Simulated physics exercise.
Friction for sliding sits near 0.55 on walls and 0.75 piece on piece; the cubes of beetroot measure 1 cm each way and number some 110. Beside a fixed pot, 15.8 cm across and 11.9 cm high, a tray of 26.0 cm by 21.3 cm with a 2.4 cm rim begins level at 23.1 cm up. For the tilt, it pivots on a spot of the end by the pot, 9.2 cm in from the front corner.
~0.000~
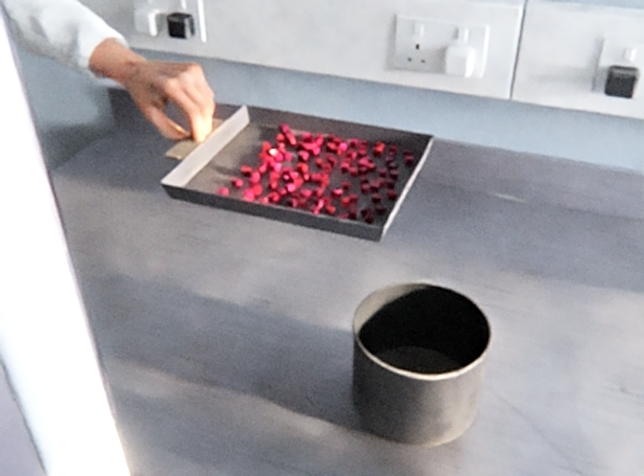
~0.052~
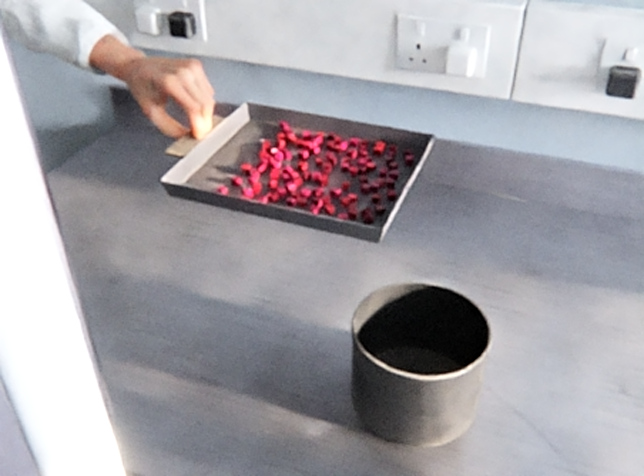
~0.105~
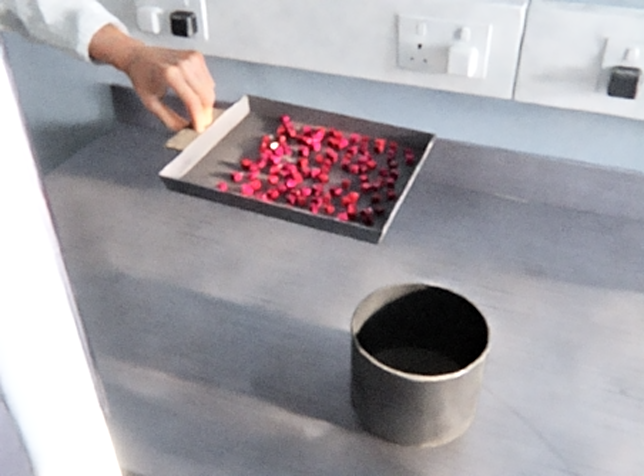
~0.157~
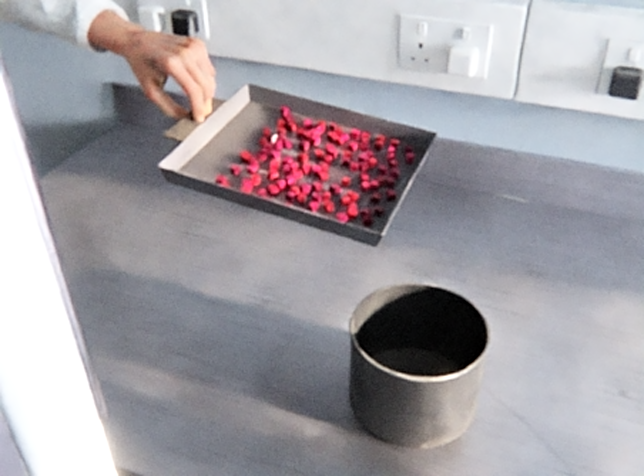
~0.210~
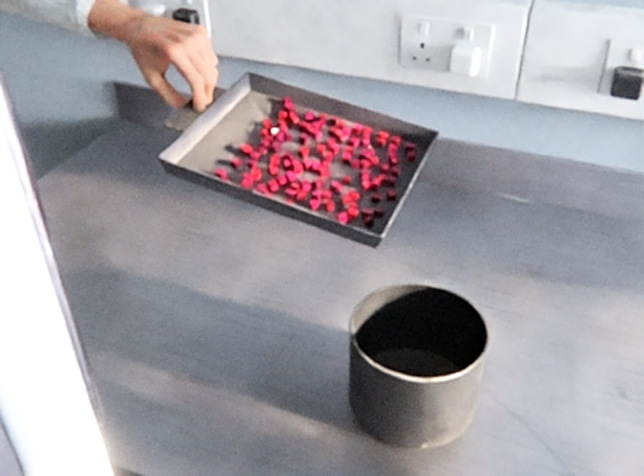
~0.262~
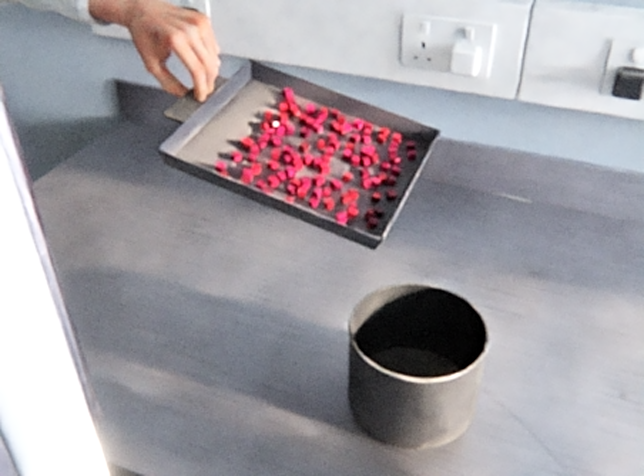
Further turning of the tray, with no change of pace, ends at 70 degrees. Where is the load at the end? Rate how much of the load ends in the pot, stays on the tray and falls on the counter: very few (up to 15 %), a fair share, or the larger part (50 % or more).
Pot: A fair share; tray: The larger part; counter: Very few.
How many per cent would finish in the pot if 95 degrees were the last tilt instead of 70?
Around 90 in a hundred.
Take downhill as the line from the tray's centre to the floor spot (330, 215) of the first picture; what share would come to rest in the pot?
Estimate: Near 20 per cent.
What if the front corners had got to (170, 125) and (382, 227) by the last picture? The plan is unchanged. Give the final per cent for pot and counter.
Per cent by place - pot 10, counter 25.
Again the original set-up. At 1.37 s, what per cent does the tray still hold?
Roughly 70 per cent.
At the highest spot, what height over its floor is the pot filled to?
Some 1.0 cm above the floor.
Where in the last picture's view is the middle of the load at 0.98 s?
The load's centre is near (386, 209) at that time.
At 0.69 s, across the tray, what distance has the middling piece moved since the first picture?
It has moved some 3 cm from its start.
Then, at 0.69 s, tilt 40 degrees; the tray holds 100 %, the pot 0 %.
After 0.98 s, tilt 59 degrees; the tray holds 90 %, the pot 0 %.
Then, at 1.37 s, tilt 70 degrees; the tray holds 70 %, the pot 25 %.
By 2.4 s all is still; pot 30 %, tray 65 %, counter 0 %.
